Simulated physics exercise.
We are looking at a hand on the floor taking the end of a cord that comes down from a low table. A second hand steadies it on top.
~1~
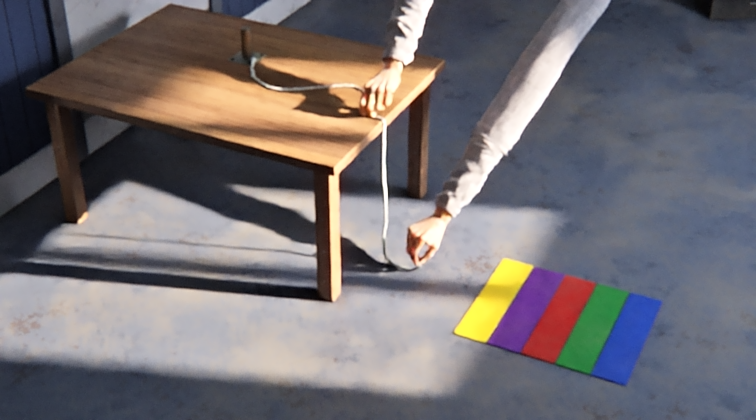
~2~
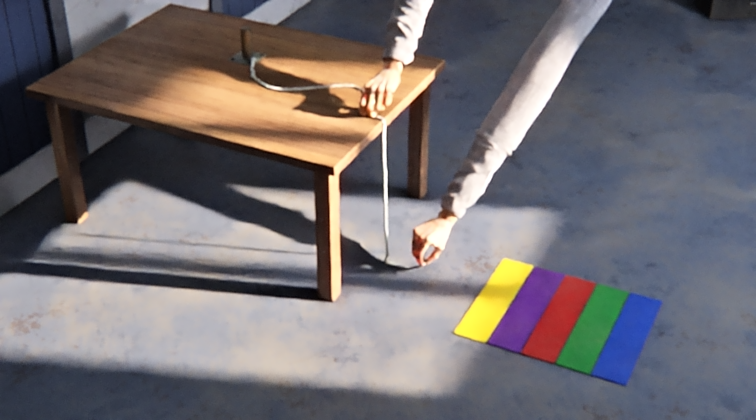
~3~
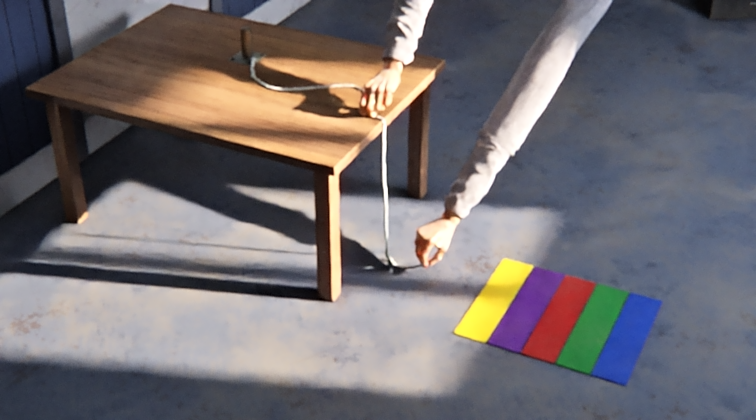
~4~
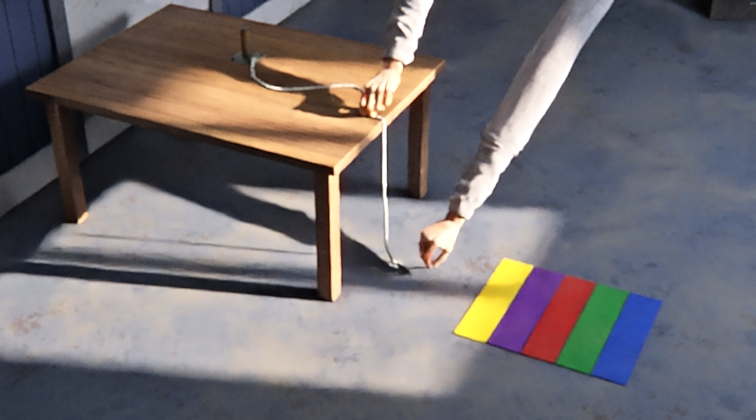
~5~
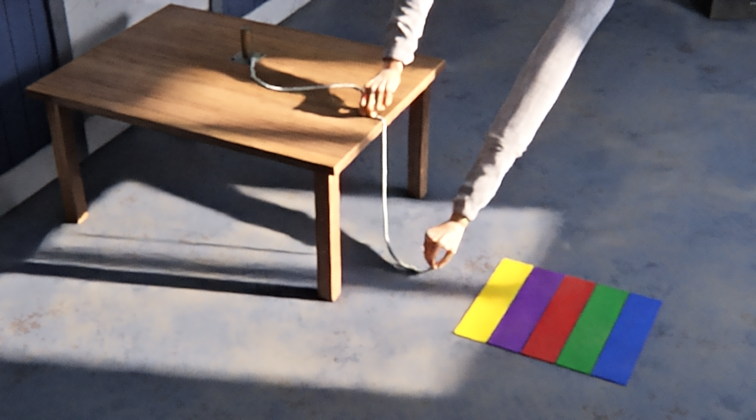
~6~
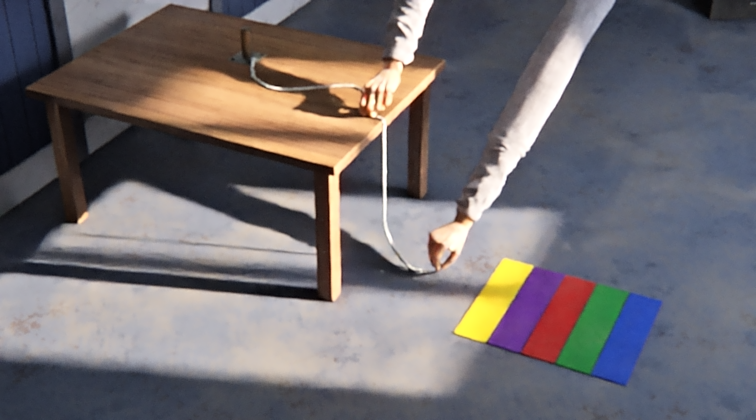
A hand near the floor draws the end of a hanging cord slightly right.
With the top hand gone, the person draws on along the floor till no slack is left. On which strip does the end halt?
The end stops over the green strip.
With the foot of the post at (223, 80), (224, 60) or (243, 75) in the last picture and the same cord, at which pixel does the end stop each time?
About (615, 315), (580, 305) and (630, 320).
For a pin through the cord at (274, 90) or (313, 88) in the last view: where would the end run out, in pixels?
In that order: (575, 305) and (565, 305).
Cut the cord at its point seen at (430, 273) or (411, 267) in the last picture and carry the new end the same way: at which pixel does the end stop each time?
About (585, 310) and (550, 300).
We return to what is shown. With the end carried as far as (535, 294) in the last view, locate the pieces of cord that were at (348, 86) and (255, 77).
Near (367, 105) and (285, 74).
A little later, end near (535, 294); over purple.
Next, end near (578, 306); over red.
When it is tight, end near (603, 314); over green. It gets as far as the green strip.
